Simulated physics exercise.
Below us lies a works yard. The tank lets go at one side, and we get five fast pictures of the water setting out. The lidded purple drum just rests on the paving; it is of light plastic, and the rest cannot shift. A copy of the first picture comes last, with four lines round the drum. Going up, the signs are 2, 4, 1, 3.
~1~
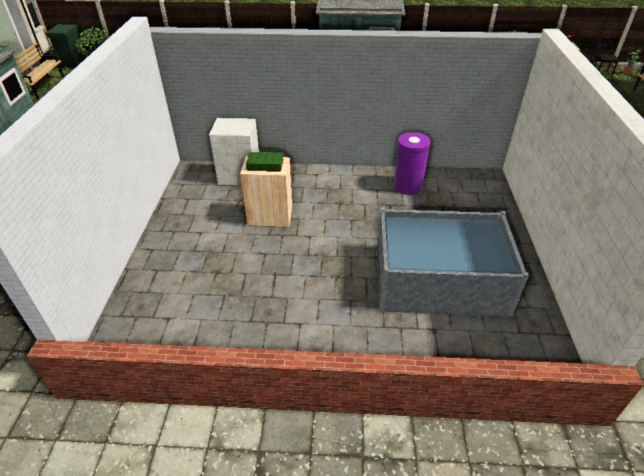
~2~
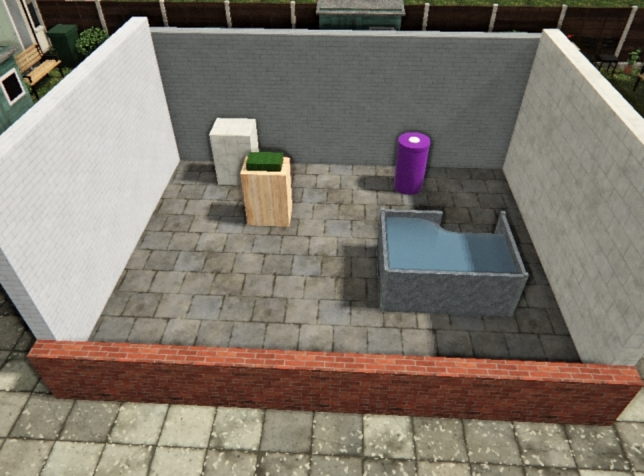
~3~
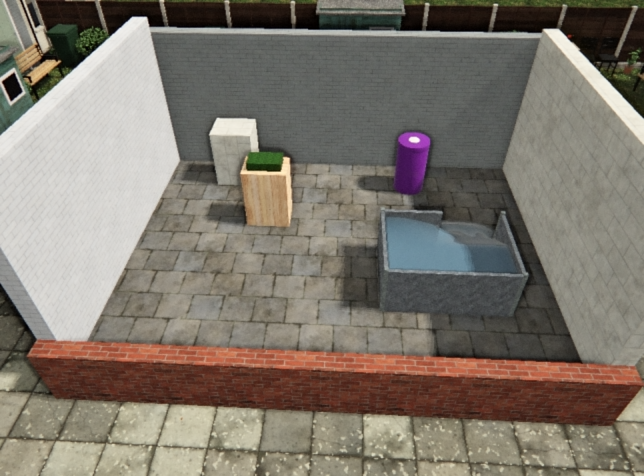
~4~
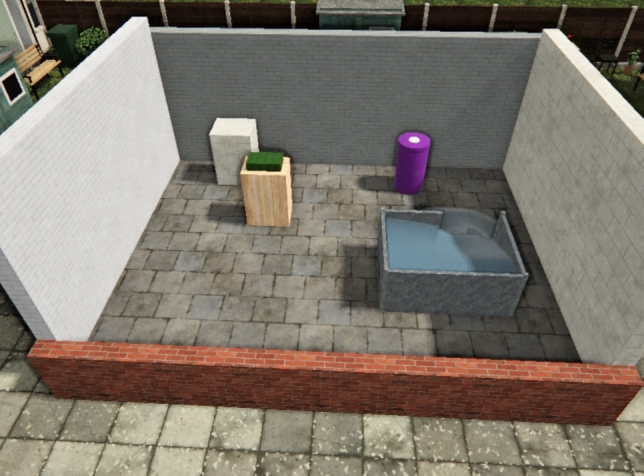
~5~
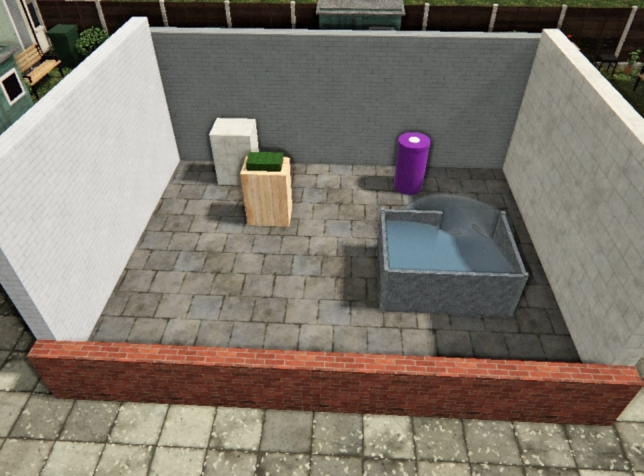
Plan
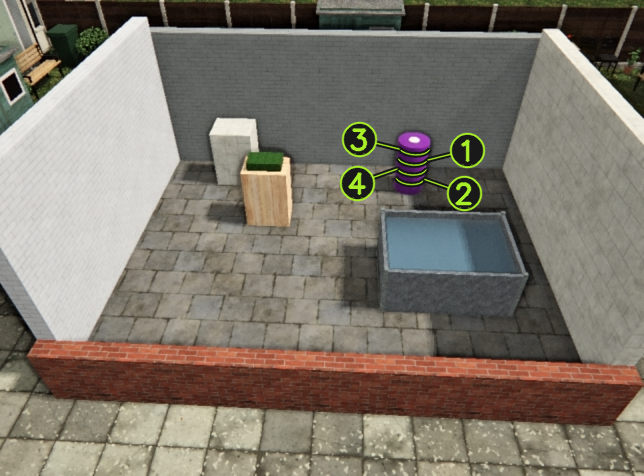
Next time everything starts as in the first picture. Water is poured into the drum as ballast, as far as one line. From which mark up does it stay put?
Go for 4.
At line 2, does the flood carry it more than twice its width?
No, it does not.
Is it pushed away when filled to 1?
No, not at all.
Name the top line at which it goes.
Line 2.
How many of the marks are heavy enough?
Three.
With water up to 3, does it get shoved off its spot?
No, not at all.
On the marked copy, 1 at (413, 165); 2 at (411, 184); 3 at (415, 154); 4 at (412, 175); from the bottom up 2, 4, 1, 3.
With 1, it does not move.
With 2, it is pushed about its own width away.
With 3, it does not move.
With 4, it does not move.
